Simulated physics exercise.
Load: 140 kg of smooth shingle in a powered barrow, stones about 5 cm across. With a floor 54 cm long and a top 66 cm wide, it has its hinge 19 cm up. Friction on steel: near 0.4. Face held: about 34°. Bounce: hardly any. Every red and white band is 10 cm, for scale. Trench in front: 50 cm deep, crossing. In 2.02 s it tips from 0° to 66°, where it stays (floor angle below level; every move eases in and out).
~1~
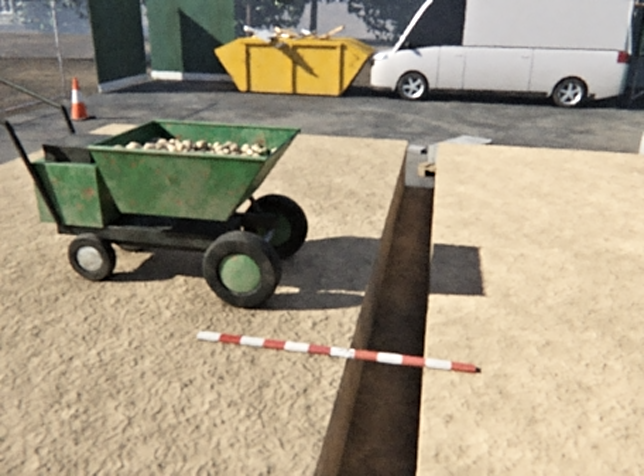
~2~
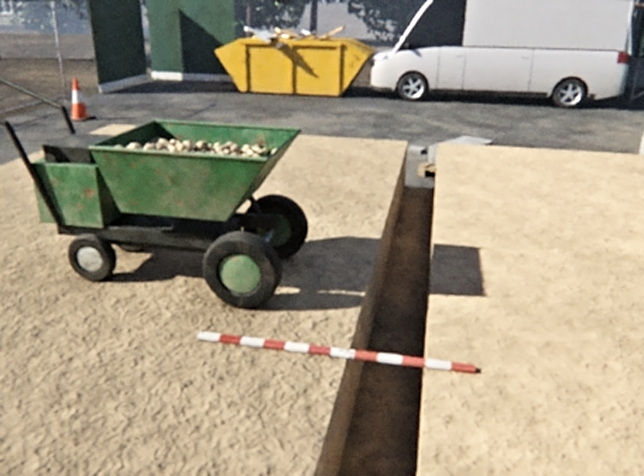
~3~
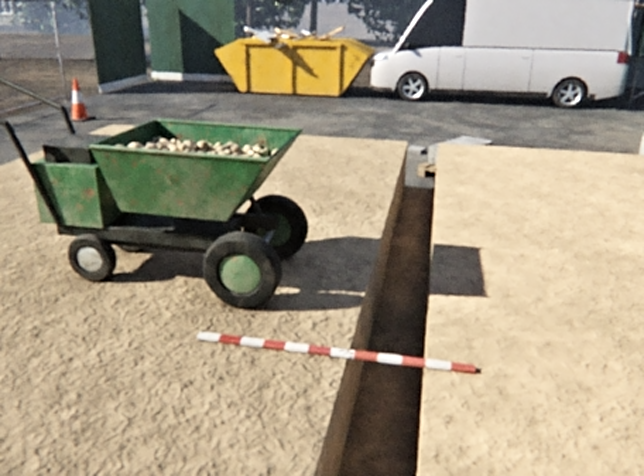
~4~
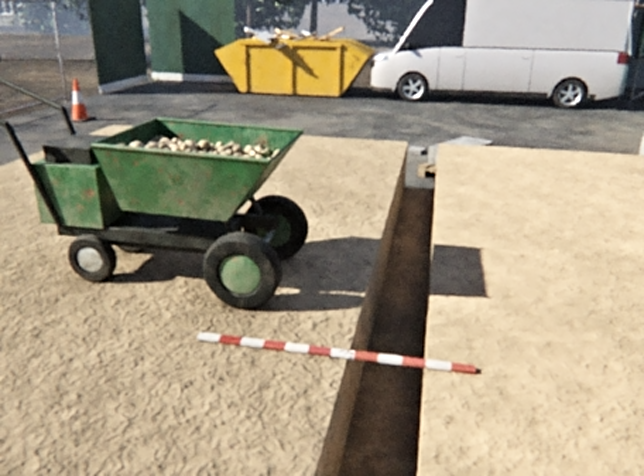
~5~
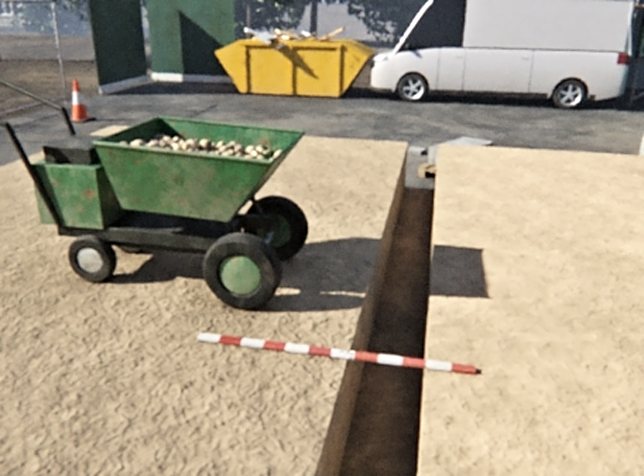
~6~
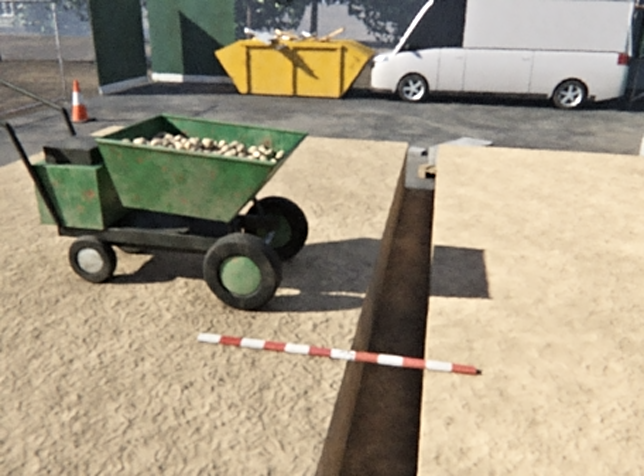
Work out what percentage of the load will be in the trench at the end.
It comes to roughly 90 percent of the load.
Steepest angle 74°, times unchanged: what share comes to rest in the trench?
Roughly 90% would end there.
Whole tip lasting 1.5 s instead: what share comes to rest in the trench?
Trench share: Approx. 85%.
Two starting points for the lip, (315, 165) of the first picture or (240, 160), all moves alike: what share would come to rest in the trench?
Close to 45 percent in the first case, 100 percent in the second.
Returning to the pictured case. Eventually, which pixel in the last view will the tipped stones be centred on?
(399, 361).
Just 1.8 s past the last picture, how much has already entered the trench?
Some 40 per cent of the load by that point.
Then, 1.2 s after the last picture the floor is at 56°, 100 % in the tray; the foremost stones are at (363, 222).
Then, 1.8 s after the last picture the floor is at 66°, 54 % in the tray, 40 % in the trench, 6 % past the trench; the foremost stones are at (489, 310).
Then, 2.2 s after the last picture the floor is at 66°, 31 % in the tray, 59 % in the trench, 10 % past the trench; the foremost stones are at (562, 321).
Then, 4.1 s after the last picture the floor is at 66°, 0 % in the tray, 90 % in the trench, 10 % past the trench; the foremost stones are at (601, 325).
